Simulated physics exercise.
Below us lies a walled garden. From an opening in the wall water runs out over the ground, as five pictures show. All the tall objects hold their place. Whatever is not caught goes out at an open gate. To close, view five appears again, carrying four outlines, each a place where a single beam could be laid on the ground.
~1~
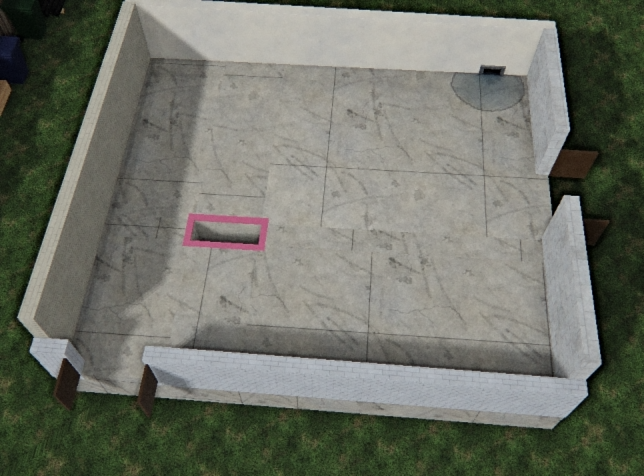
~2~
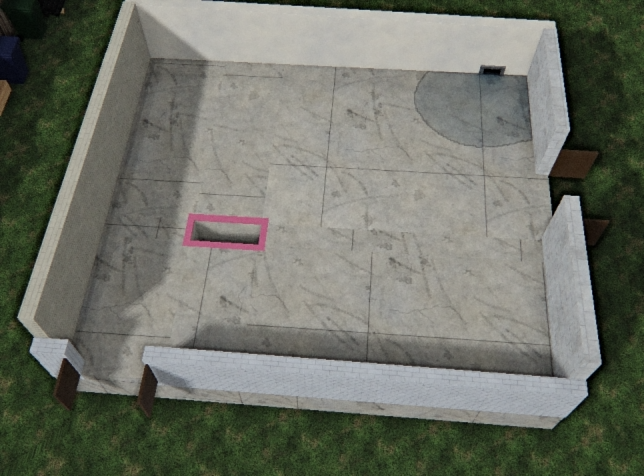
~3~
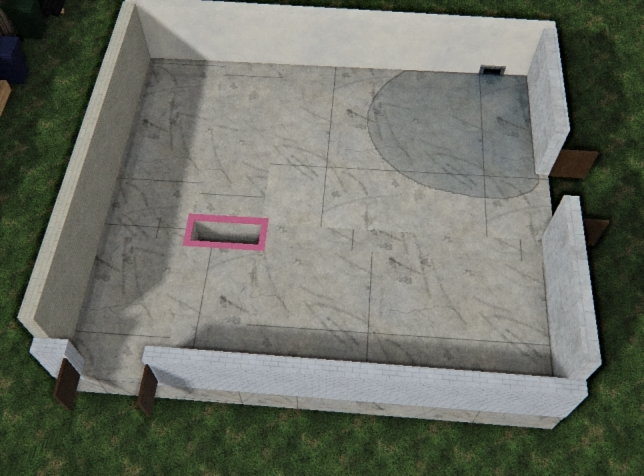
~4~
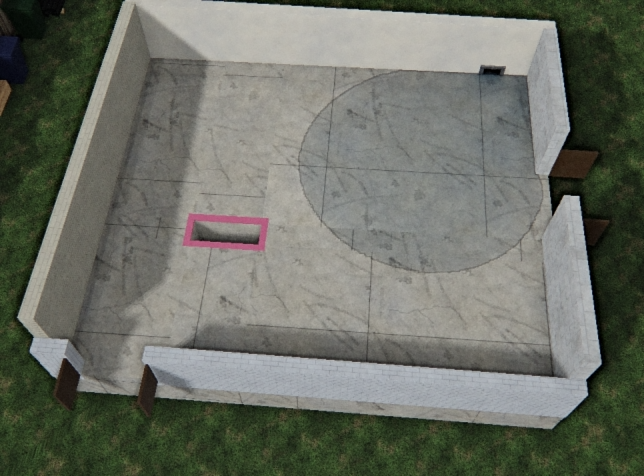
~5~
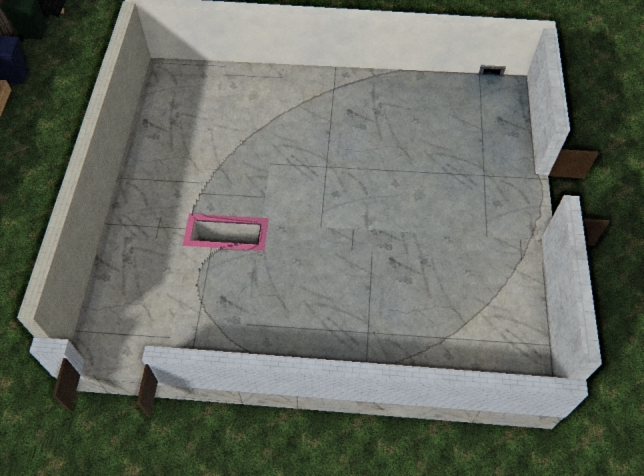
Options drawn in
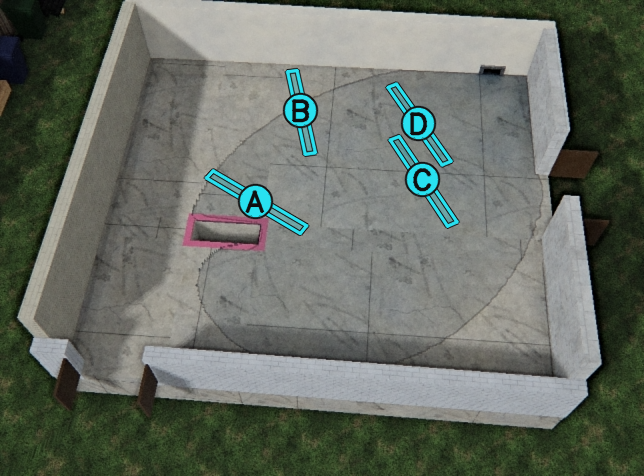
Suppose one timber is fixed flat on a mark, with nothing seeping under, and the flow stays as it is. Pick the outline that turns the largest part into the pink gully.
The answer is spot B.
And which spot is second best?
It is C.
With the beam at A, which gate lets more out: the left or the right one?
More leaves on the left.
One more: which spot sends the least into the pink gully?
The answer is A.
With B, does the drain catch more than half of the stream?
No, it does not.
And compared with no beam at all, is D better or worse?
Spot D is worse.
In cyan, A from (209, 174) to (303, 229); B from (292, 71) to (310, 153); C from (394, 138) to (452, 224); D from (392, 85) to (446, 163).
With A, next to none of the stream goes into the pink gully, about 99 % out by the gates.
With B, about 24 % of the stream goes into the pink gully, about 76 % out by the gates.
With C, about 14 % of the stream goes into the pink gully, about 85 % out by the gates.
With D, about 4 % of the stream goes into the pink gully, about 96 % out by the gates.
